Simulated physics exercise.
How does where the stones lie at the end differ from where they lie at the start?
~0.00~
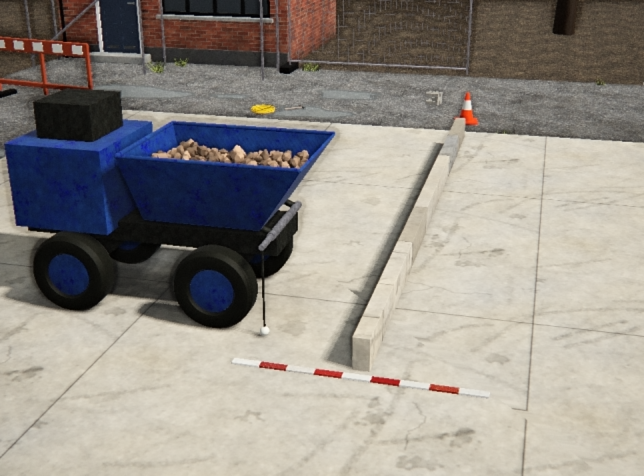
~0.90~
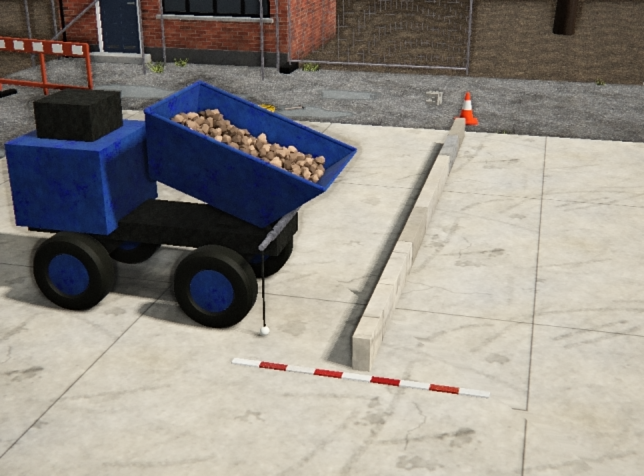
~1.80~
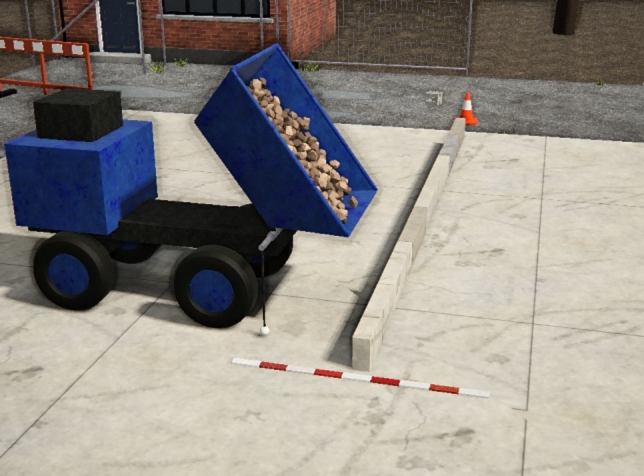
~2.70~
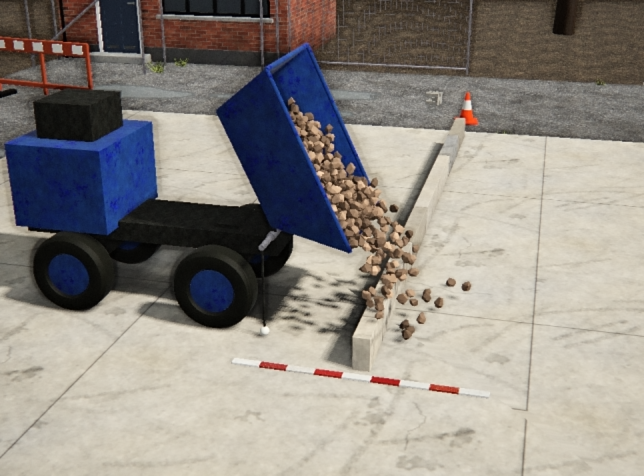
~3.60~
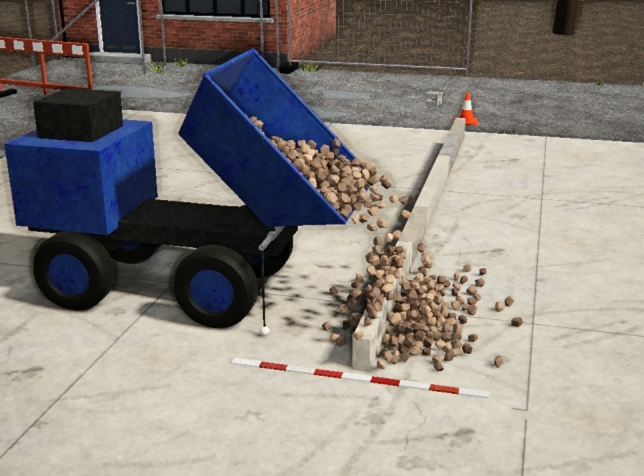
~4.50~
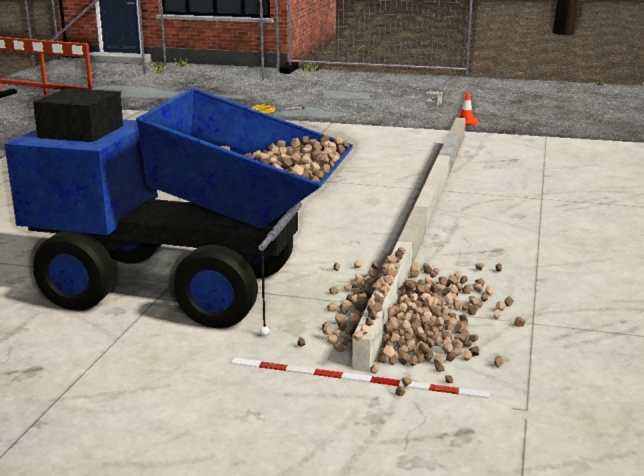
At the start all the stones sit in the blue skip. By the end many are still in it, but others lie lower and to the right on the ground, on both sides of the kerb, with most of the spilled ones beyond it.
